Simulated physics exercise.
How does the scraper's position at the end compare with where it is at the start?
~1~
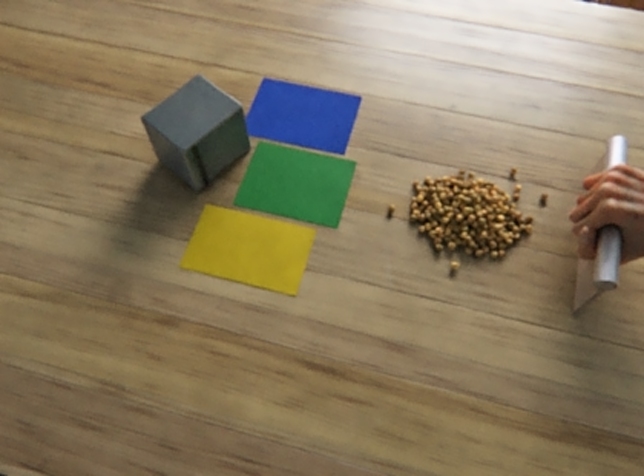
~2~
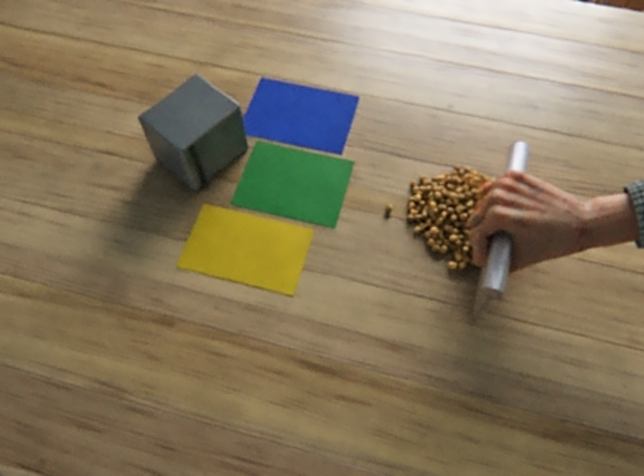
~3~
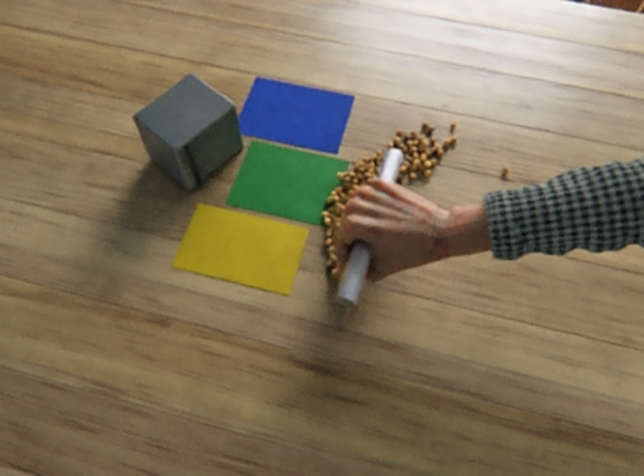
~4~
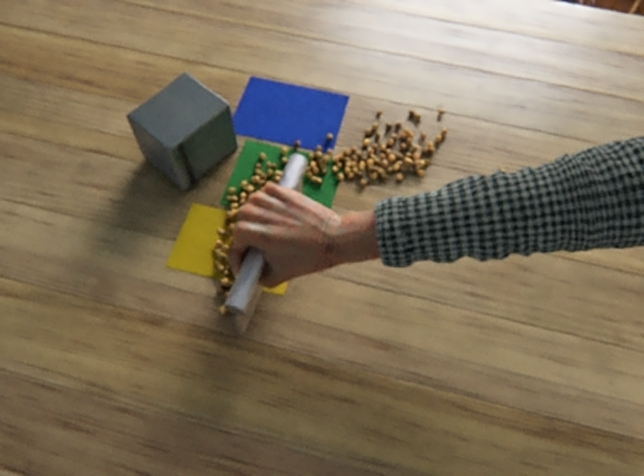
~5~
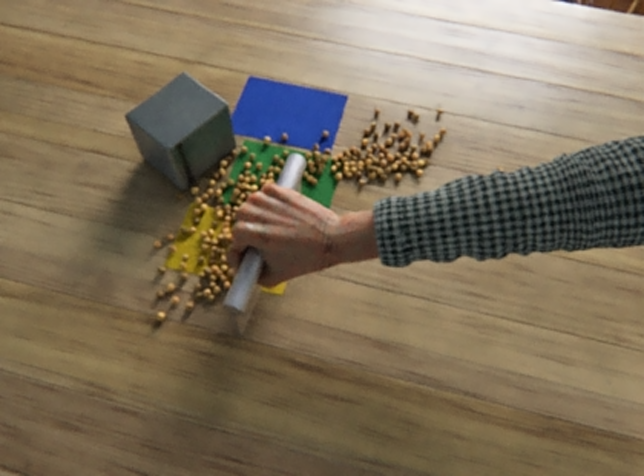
At the start the scraper is near the right edge of the view, to the right of the pile. By the end it is much further left, resting across the green and yellow mats.
